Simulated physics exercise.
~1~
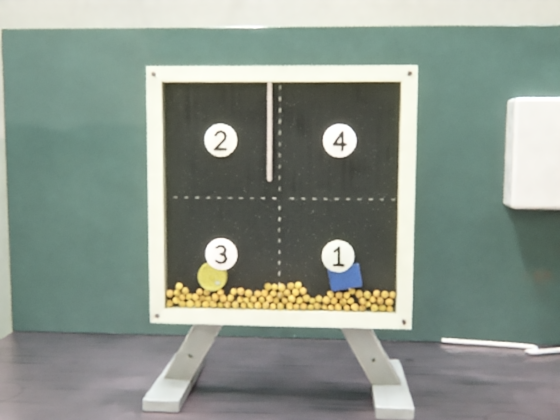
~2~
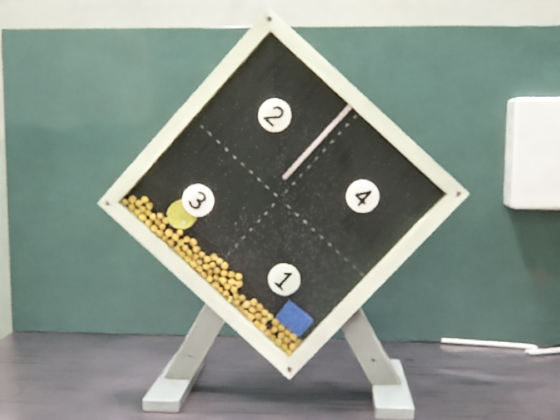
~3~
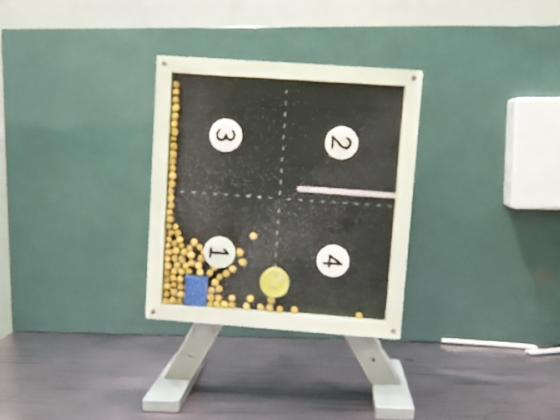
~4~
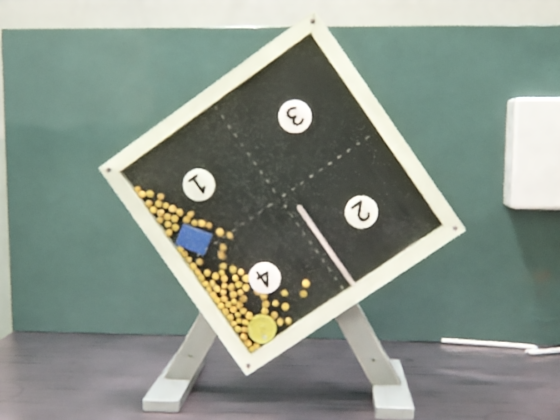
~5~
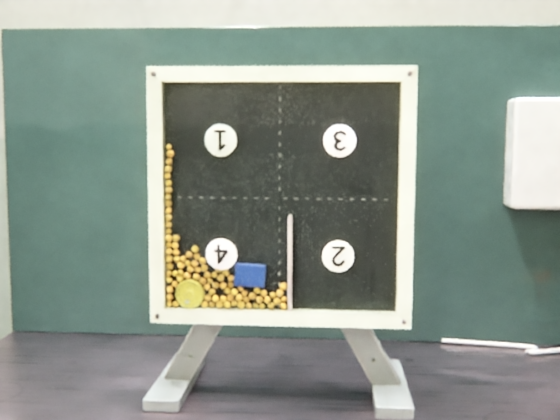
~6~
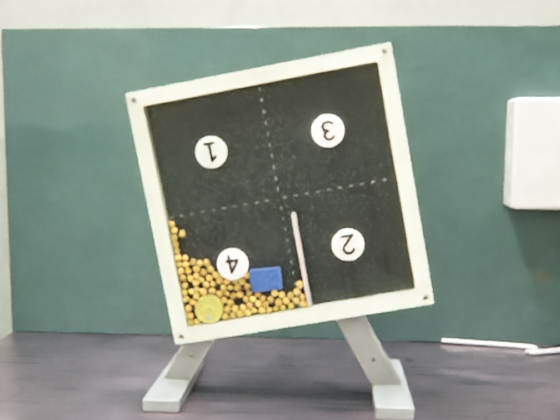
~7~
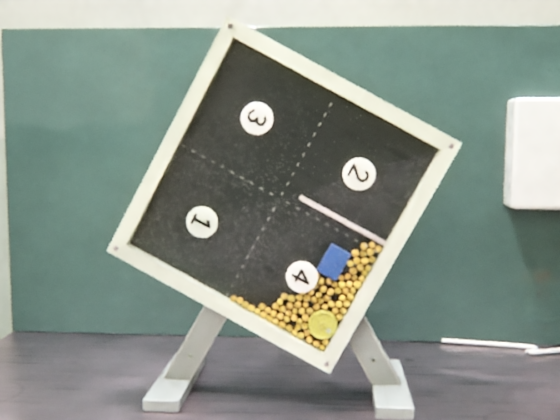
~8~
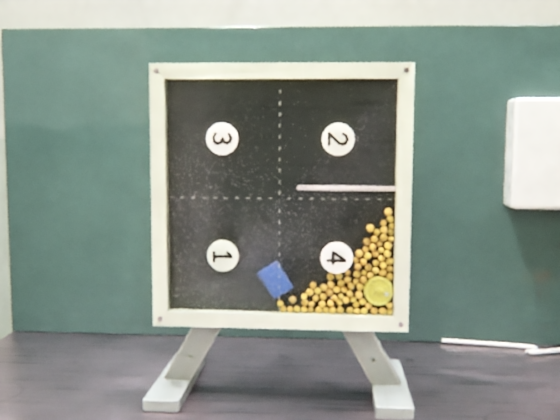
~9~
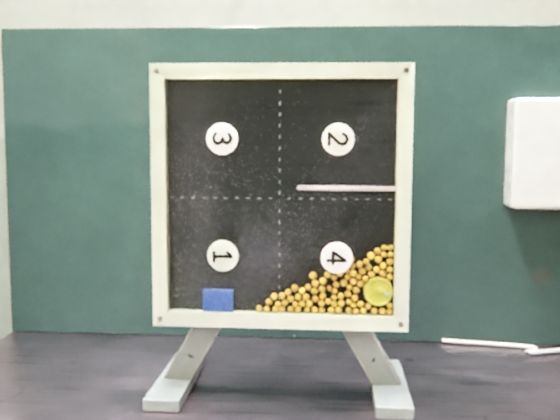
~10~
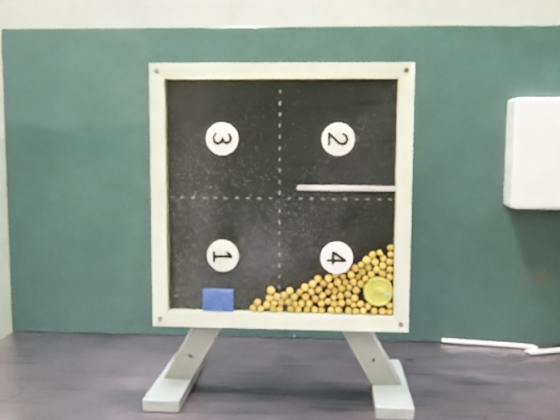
A square, white-framed display case with a dark face stands upright on two pale legs before a green wall, seen head-on by a still camera. Tan chickpeas lie along its bottom, with a yellow disc at left, a blue block at right and a pale bar hanging from the top. The case turns clockwise until upside down, and the chickpeas slide and heap at lower left. It then swings back a quarter turn, sending them to the lower right. The block tips down leftward and rests flat at lower left, while chickpeas slope beneath the bar around the disc.
